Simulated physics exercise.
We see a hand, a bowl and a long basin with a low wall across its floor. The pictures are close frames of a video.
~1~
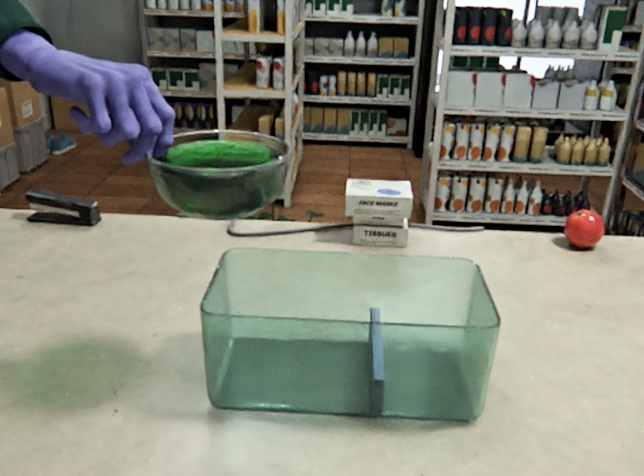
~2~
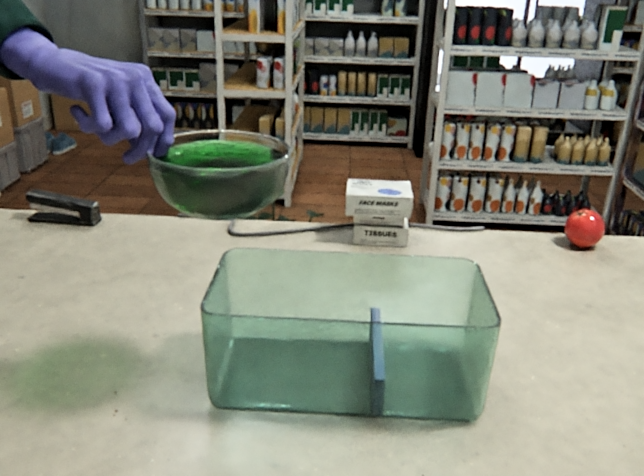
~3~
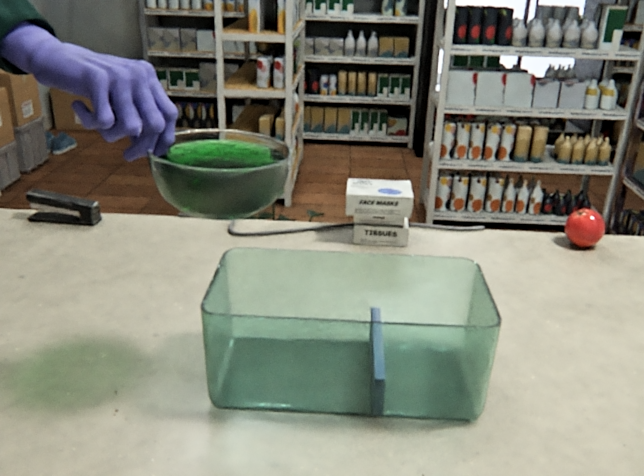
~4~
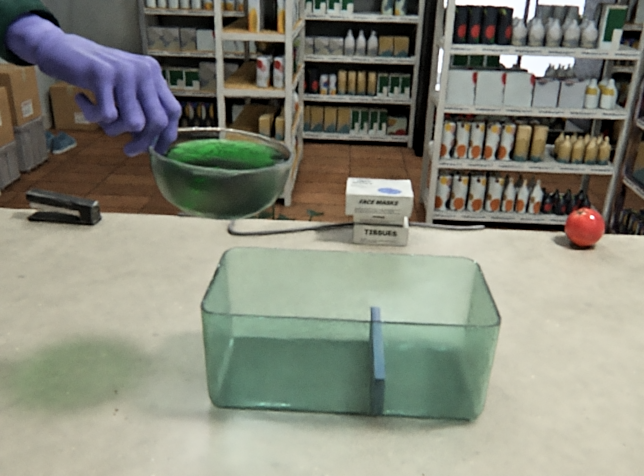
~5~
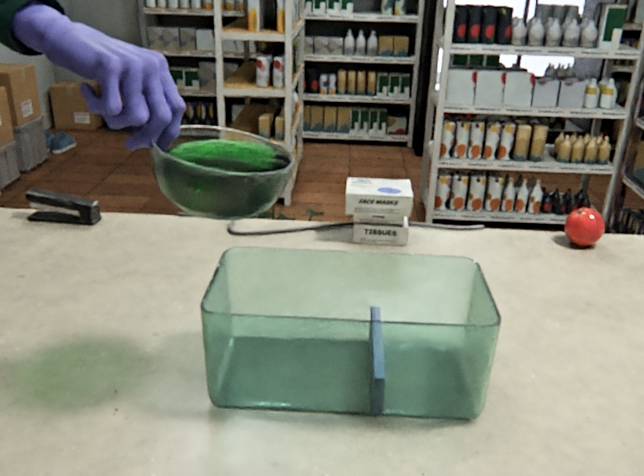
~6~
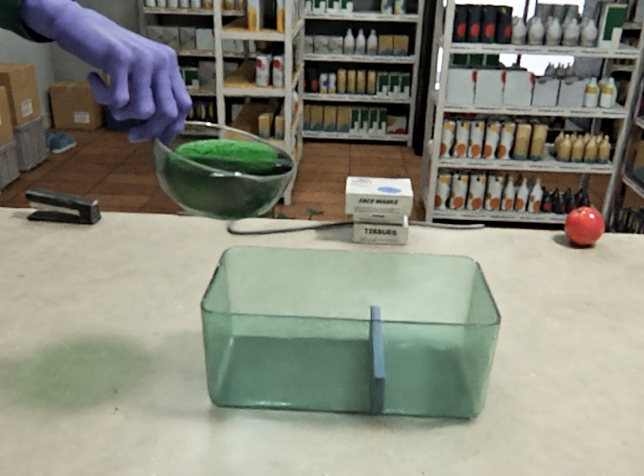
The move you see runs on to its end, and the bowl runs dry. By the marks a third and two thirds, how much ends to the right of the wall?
In the end less than a third is right of the wall.
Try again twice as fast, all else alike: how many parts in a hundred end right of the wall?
Close to 5 per cent.
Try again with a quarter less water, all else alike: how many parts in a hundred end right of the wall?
Roughly 5 in a hundred.
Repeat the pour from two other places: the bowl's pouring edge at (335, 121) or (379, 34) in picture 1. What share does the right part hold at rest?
First some 65, then 80 per cent.
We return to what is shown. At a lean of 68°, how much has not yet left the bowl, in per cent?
It comes to 25 per cent or so.
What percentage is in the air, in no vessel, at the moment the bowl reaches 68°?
Roughly 25 in a hundred.
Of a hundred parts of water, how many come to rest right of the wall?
Near 0 %.
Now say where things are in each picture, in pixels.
It leans 0°; its right rim is at (289, 154); the water meets the walls at (155, 153) and (287, 159); the long basin's rim runs from (213, 279) to (488, 292); the wall's top is at (377, 341), in the first picture.
It leans 1°; its right rim is at (290, 154); the water meets the walls at (155, 154) and (287, 159), in the second picture.
It leans 2°; its right rim is at (291, 156); the water meets the walls at (156, 152) and (288, 160), in the third picture.
It leans 6°; its right rim is at (292, 159); the water meets the walls at (157, 153) and (289, 161), in the fourth picture.
It leans 10°; its right rim is at (292, 164); the water meets the walls at (160, 153) and (291, 160), in the fifth picture.
It leans 15°; its right rim is at (293, 170); the water meets the walls at (161, 153) and (292, 164); 2 per cent is over the edge, in the sixth picture.
A moment on, the bowl is tipped part way and 27 per cent is still to pour, 45 is left of the wall and 0 right of it.
Next, the bowl is tipped right over and 0 per cent is still to pour, 96 is left of the wall and 2 right of it.
Then the bowl is tipped right over and 0 per cent is still to pour, 98 is left of the wall and 2 right of it.
Later the bowl is tipped right over and 0 per cent is still to pour, 98 is left of the wall and 2 right of it.
In the end 98 per cent lies left of the wall, 2 right of it and 0 outside.
